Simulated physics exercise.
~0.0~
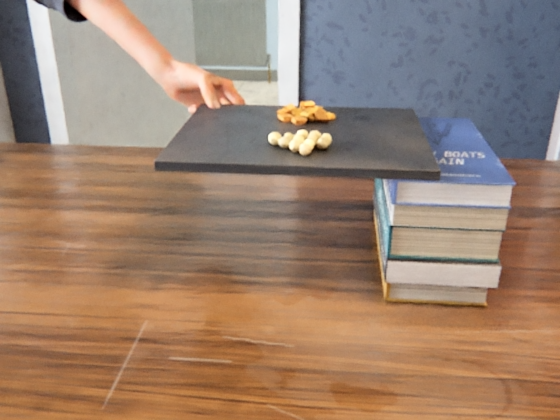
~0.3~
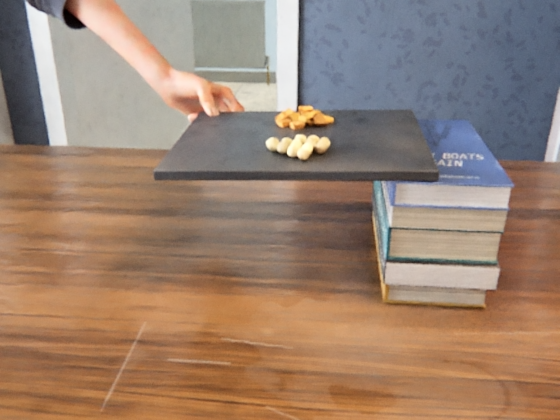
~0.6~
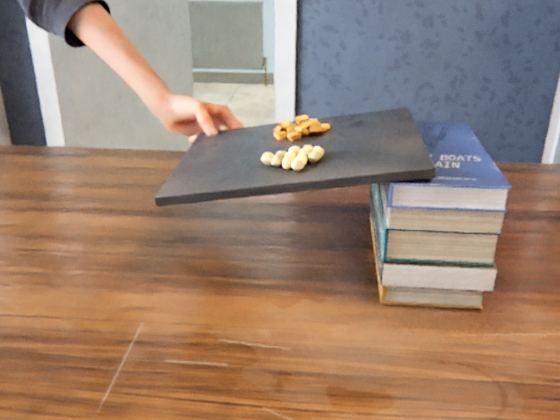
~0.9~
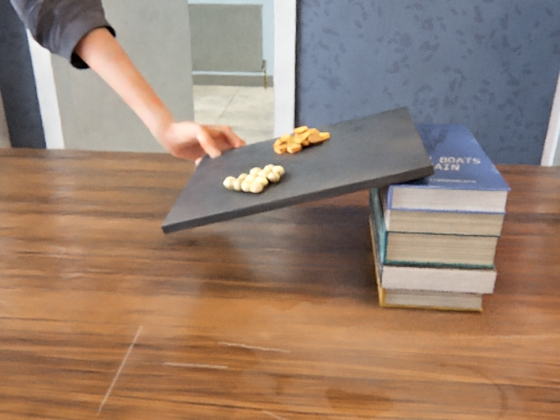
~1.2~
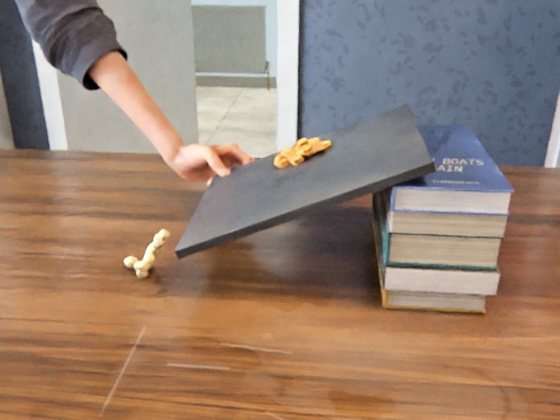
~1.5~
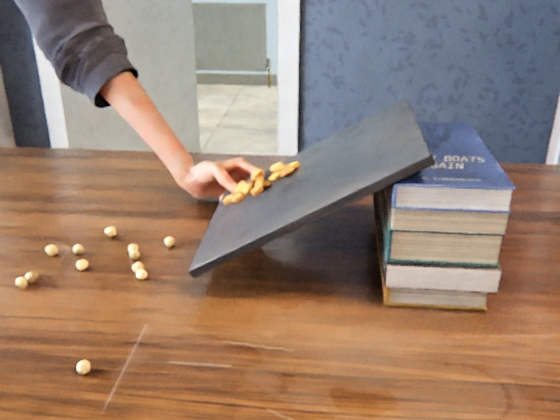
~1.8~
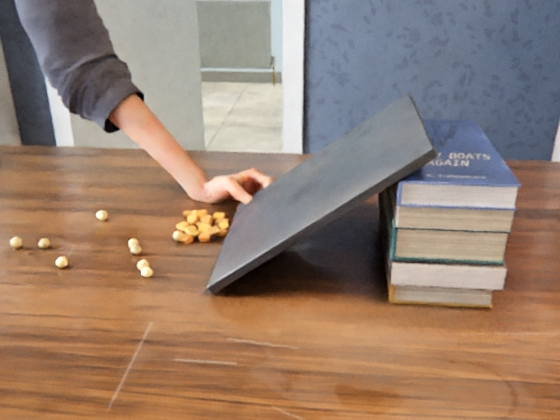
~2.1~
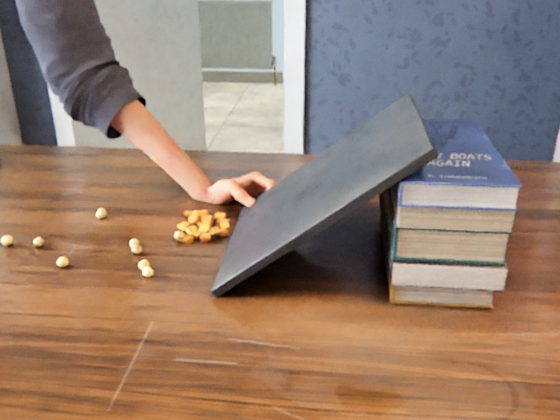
Hand lowering one end of a dark board propped on books, pale round balls rolling off and scattering, then orange-brown pieces sliding into a heap.
